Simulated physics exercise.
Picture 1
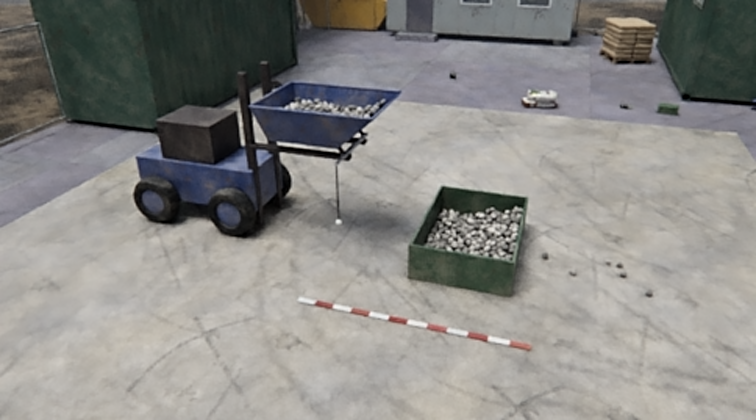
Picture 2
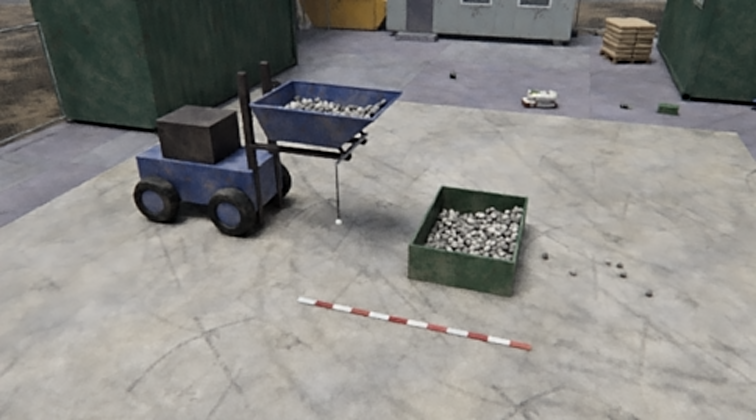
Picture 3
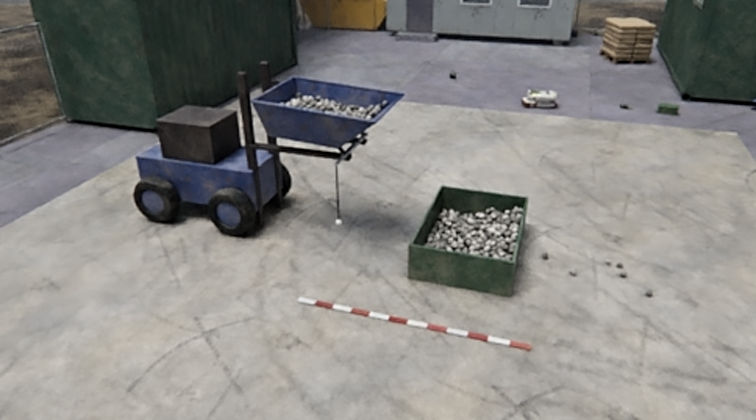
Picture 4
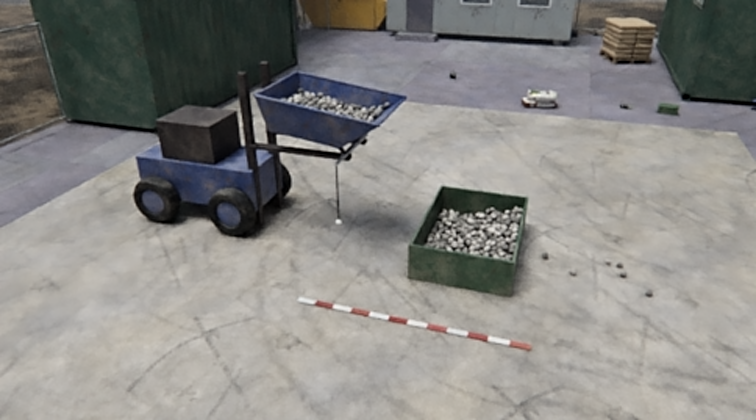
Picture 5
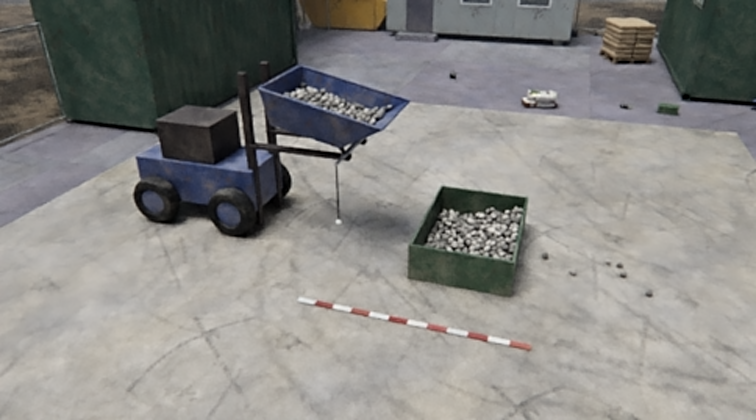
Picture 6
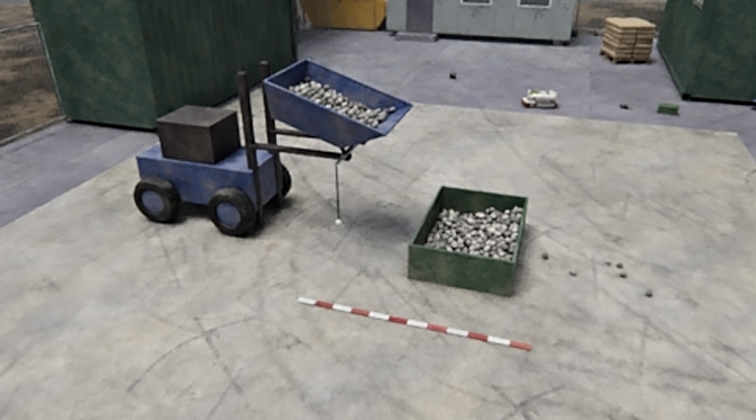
A paved yard with dark green containers and a pale cabin at the back is seen from above at an angle. On the left, a blue forklift with black wheels carries a blue skip of grey stones, while a green bin of similar stones sits right of centre behind a red and white striped bar. The raised skip slowly tilts down to the right as its left side rises, the camera staying still.
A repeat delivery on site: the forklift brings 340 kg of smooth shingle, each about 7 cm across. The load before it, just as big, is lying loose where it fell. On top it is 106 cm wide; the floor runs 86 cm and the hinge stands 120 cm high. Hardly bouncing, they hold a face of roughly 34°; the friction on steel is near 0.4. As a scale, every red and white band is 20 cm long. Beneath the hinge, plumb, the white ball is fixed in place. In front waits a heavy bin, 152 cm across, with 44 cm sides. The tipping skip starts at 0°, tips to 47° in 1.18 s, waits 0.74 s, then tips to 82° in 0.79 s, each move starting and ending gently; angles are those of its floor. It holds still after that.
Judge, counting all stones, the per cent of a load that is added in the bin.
Close to 68 parts in a hundred.
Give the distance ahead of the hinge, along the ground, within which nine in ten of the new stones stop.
It comes to around 140 centimetres.
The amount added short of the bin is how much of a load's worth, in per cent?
Close to 30 parts in a hundred of a load.
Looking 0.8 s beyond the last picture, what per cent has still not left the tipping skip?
Estimate: 100 % remaining inside, roughly.
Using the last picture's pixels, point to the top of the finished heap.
Around (513, 234).
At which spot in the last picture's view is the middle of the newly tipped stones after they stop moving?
Their centre rests close to (440, 236).
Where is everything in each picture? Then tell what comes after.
Lip at (373, 120), floor tilted 0°, highest stones at (364, 109). The earlier load is highest near (514, 238), 34 cm above ground level, 99 % in the bin, 1 % beside or beyond the bin, in the first frame.
Lip at (374, 120), floor tilted 1°, highest stones at (357, 109), in the second frame.
Lip at (376, 122), floor tilted 4°, highest stones at (299, 103), in the third frame.
The tipping skip is at 8°, its lip at (379, 126); the top of the load is at (301, 98), in the fourth frame.
Lip at (383, 130), floor tilted 13°, highest stones at (302, 93), in the fifth frame.
The tipping skip is at 18°, its lip at (386, 135); the top of the load is at (303, 87), in the sixth frame.
Then, 0.4 s after the last picture the floor is at 39°; in per cent of one load, 100 in the tipping skip, 99 in the bin, 1 beside or beyond the bin; the foremost stones are at (580, 263).
Then, 0.8 s after the last picture the floor is at 47°; in per cent of one load, 100 in the tipping skip, 0 short of the bin, 99 in the bin, 1 beside or beyond the bin; the foremost stones are at (580, 263).
Then, 2.7 s after the last picture the floor is at 82°; in per cent of one load, 0 in the tipping skip, 36 short of the bin, 163 in the bin, 2 beside or beyond the bin; the foremost stones are at (580, 266).
Then, 5.2 s after the last picture the floor is at 82°; in per cent of one load, 0 in the tipping skip, 32 short of the bin, 167 in the bin, 2 beside or beyond the bin; the foremost stones are at (580, 260). Net gain in the bin, 68.
